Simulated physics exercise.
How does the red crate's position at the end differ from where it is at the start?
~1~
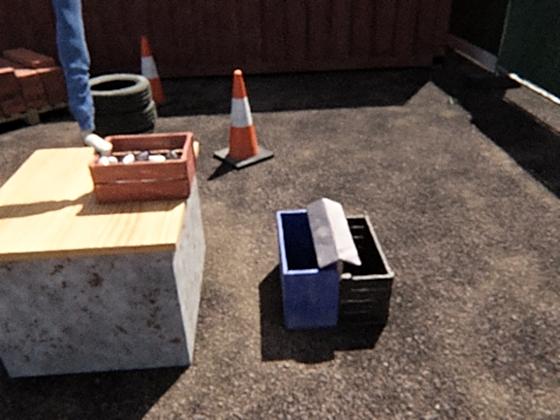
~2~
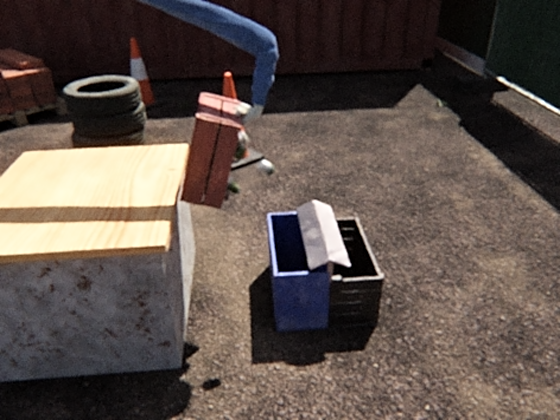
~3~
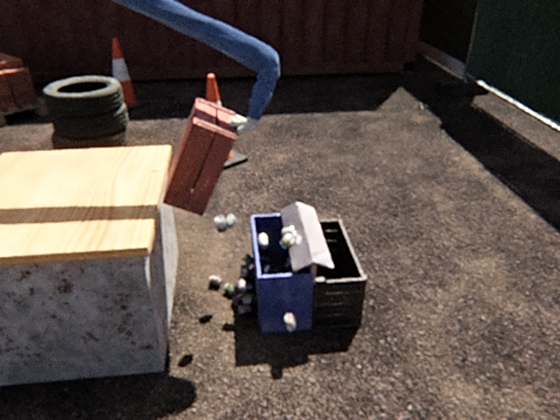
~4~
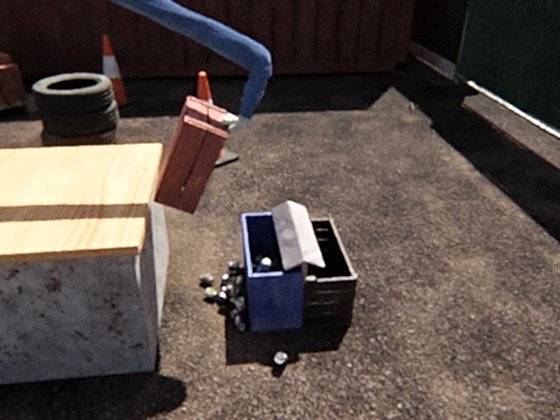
At the start the red crate sits upright on the wooden top of the bench, near its right edge. By the end it is farther right, held steeply tipped in the air just past that edge.
